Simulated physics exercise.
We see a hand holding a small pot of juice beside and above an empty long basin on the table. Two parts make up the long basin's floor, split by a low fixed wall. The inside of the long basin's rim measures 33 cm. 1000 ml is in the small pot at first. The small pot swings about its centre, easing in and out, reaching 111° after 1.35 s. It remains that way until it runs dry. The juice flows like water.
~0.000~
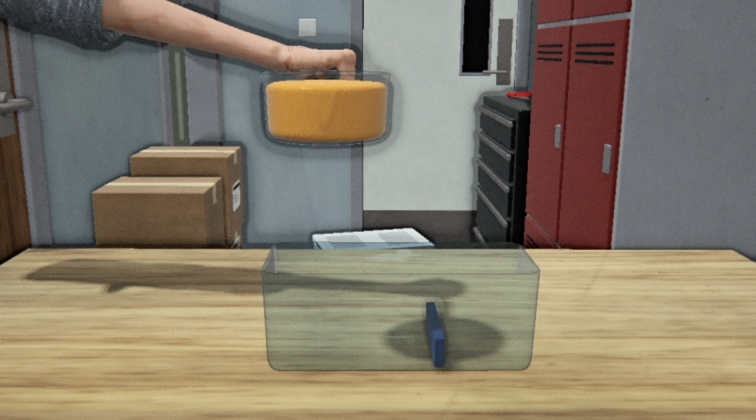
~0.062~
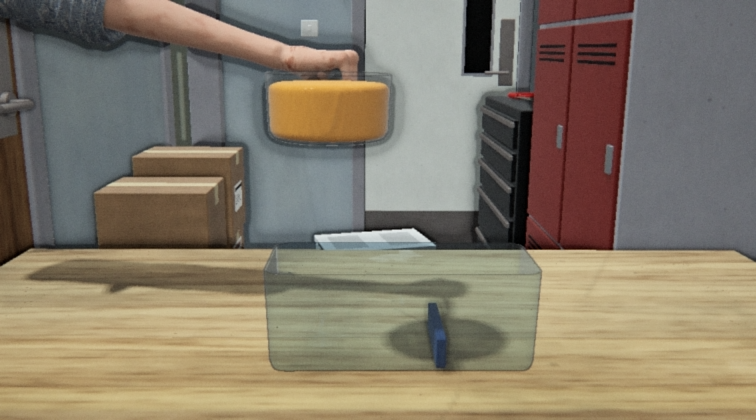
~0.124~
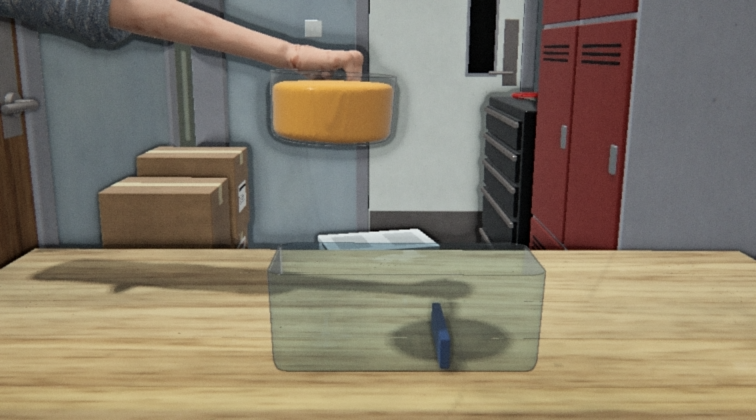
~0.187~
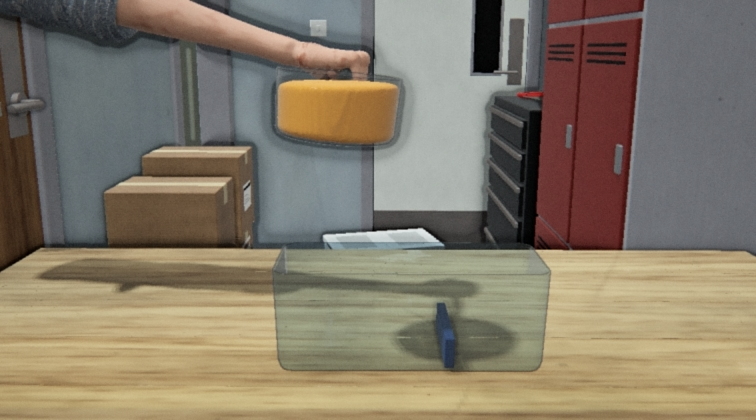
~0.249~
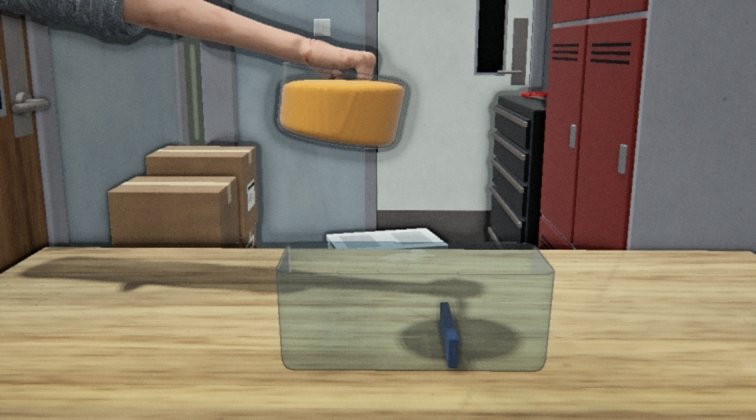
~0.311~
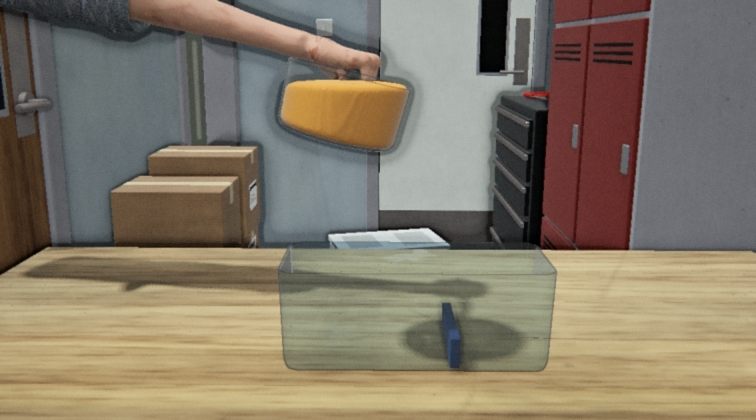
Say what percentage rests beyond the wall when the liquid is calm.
Roughly 55 per cent rests beyond the wall.
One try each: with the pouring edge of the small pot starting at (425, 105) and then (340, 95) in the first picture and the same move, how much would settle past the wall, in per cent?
55 in a hundred, followed by 10 in a hundred.
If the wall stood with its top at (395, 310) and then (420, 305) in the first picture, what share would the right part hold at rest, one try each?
95 per cent first, 75 per cent second.
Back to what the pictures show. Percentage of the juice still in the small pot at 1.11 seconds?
7 %.
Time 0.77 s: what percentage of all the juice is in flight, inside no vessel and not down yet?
36 %.
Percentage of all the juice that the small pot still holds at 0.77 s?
48 %.
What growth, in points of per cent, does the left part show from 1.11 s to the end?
Roughly 26 percent.
After 0.77 s the tilt is 68° and 48 per cent is still to pour, 2 is left of the wall and 14 right of it.
After 1.11 s the tilt is 103° and 7 per cent is still to pour, 18 is left of the wall and 64 right of it.
After 1.47 s the tilt is 111° and 0 per cent is still to pour, 39 is left of the wall and 60 right of it.
After 1.85 s the tilt is 111° and 0 per cent is still to pour, 43 is left of the wall and 57 right of it.
In the end 44 per cent lies left of the wall, 55 right of it and 1 outside.
